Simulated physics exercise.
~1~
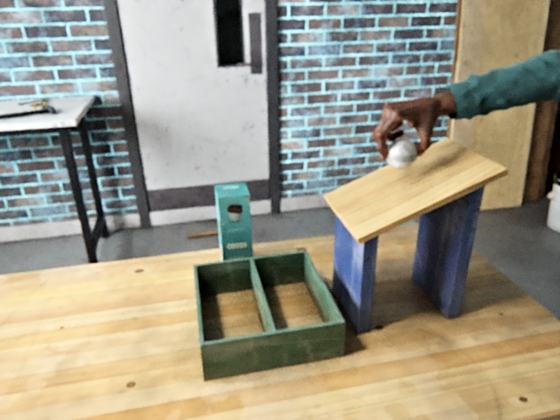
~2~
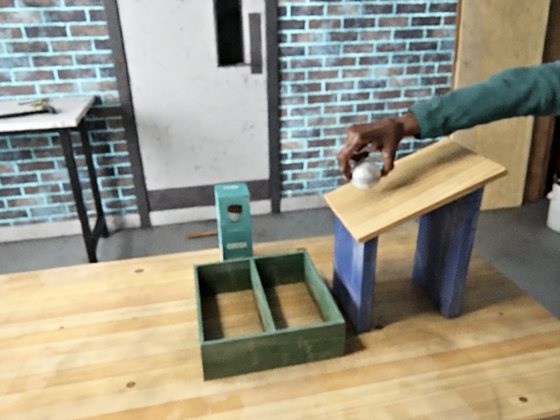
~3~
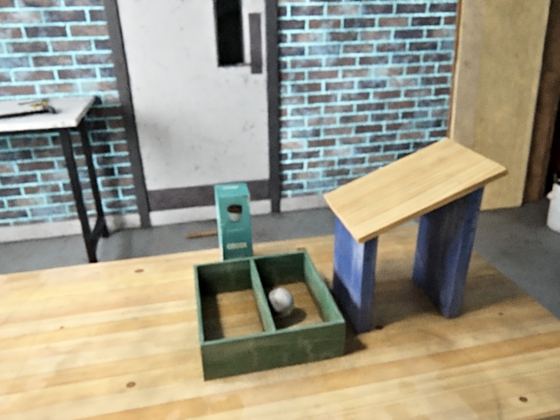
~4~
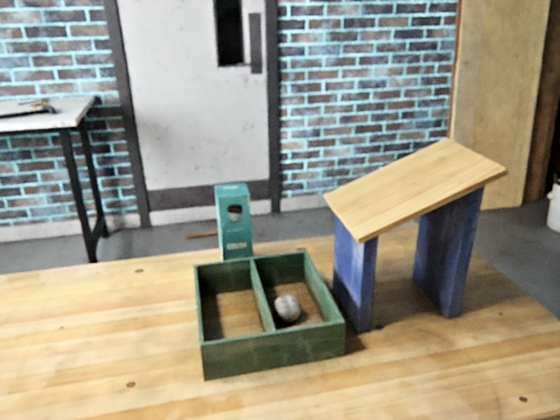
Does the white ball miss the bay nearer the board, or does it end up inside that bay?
The white ball ends up inside the bay of the green tray that is nearer the board.
